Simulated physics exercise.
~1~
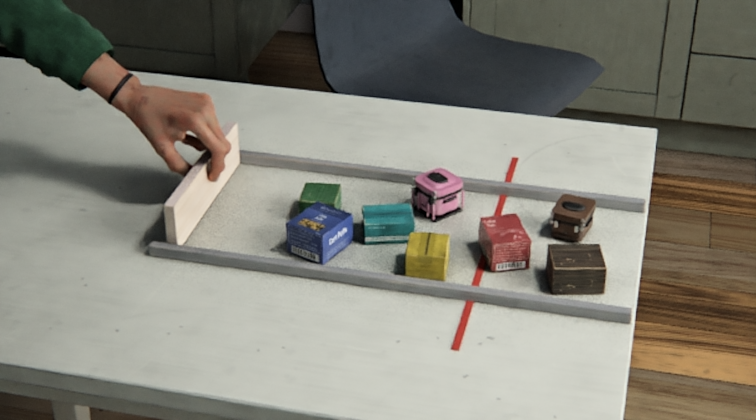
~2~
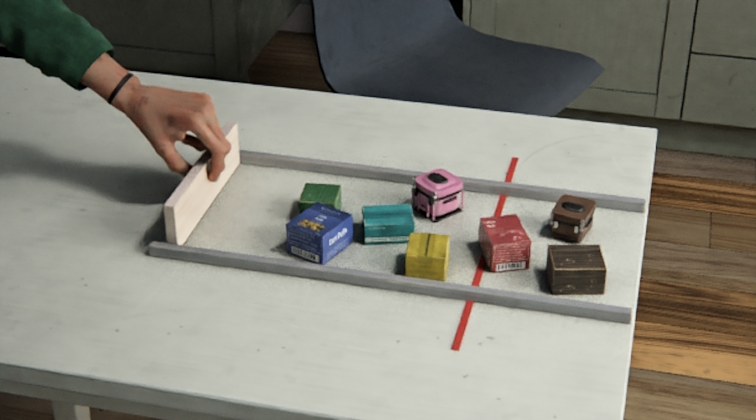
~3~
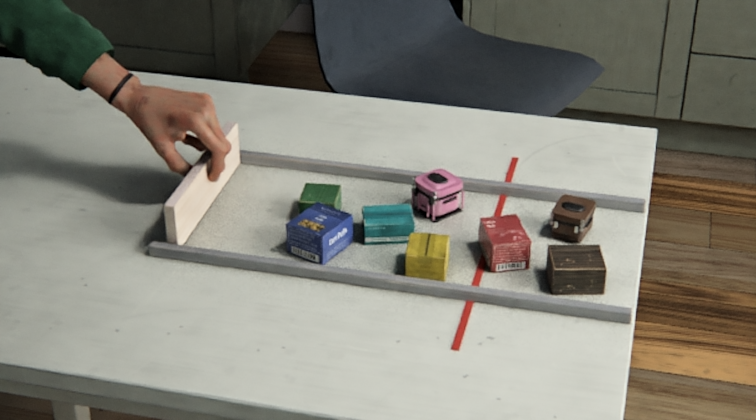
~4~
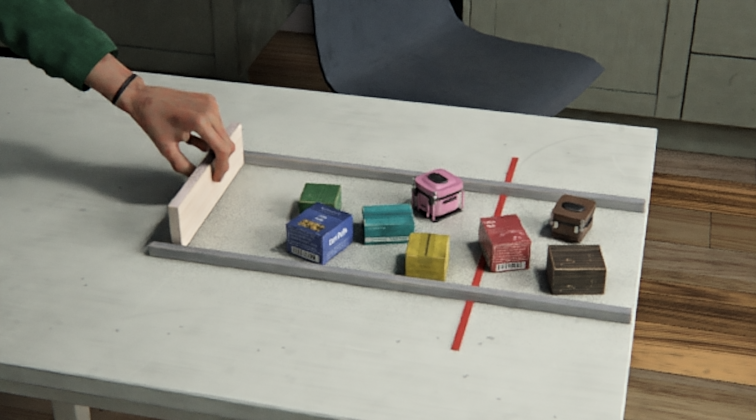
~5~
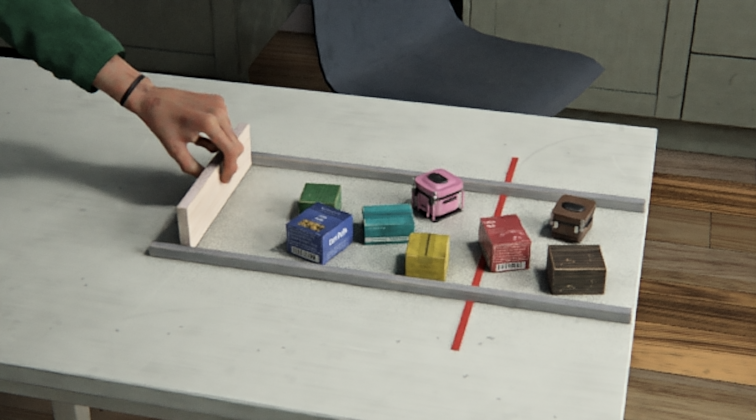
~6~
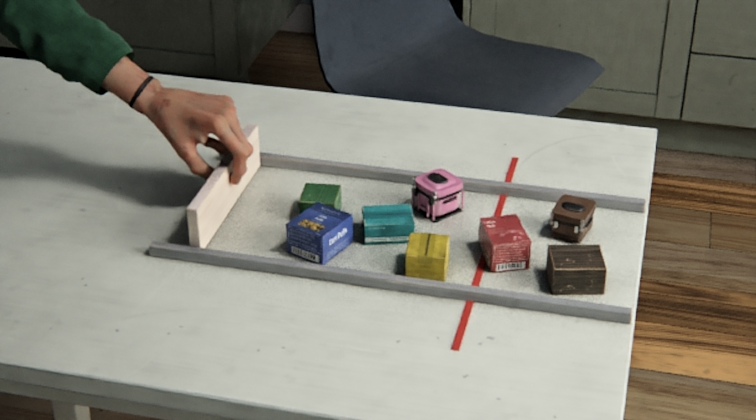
A hand in a green sleeve grips a pale upright board at the left of a white tabletop, seen from above at an angle, with a dark chair behind. Between two grey rails sit green, blue, turquoise, yellow, pink and red blocks, with brown and blackish ones beyond a red tape line at right. The hand slides the board slightly rightward; the blocks and camera stay still.
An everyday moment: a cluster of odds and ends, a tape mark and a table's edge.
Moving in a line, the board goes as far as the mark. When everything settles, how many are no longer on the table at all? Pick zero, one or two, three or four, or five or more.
Zero are off the table.
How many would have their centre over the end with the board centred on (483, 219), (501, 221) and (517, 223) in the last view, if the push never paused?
Result per place: 0; 0; 0.
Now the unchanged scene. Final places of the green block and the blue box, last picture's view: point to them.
In the last picture they sit at about (510, 228) and about (504, 256).
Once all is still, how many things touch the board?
Contact count: 3.
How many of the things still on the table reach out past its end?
The count would be 0.
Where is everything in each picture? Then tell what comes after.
The first picture shows black block (576, 269); brown case (573, 219); red box (504, 242); board (204, 183); tape (489, 242).
The second picture shows brown case (573, 219); pink case (438, 194).
The third picture shows red box (504, 243); yellow box (427, 257).
The fourth picture shows black block (576, 270); blue box (320, 233).
The fifth picture shows brown case (573, 219); turquoise box (388, 224).
The sixth picture shows black block (576, 270); brown case (573, 219); red box (504, 243); board (226, 186); tape (489, 242).
Soon after, none off yet; black block at rest near (576, 270); brown case at rest near (573, 219); red box at rest near (504, 243).
In the end, the number that fall off is zero.
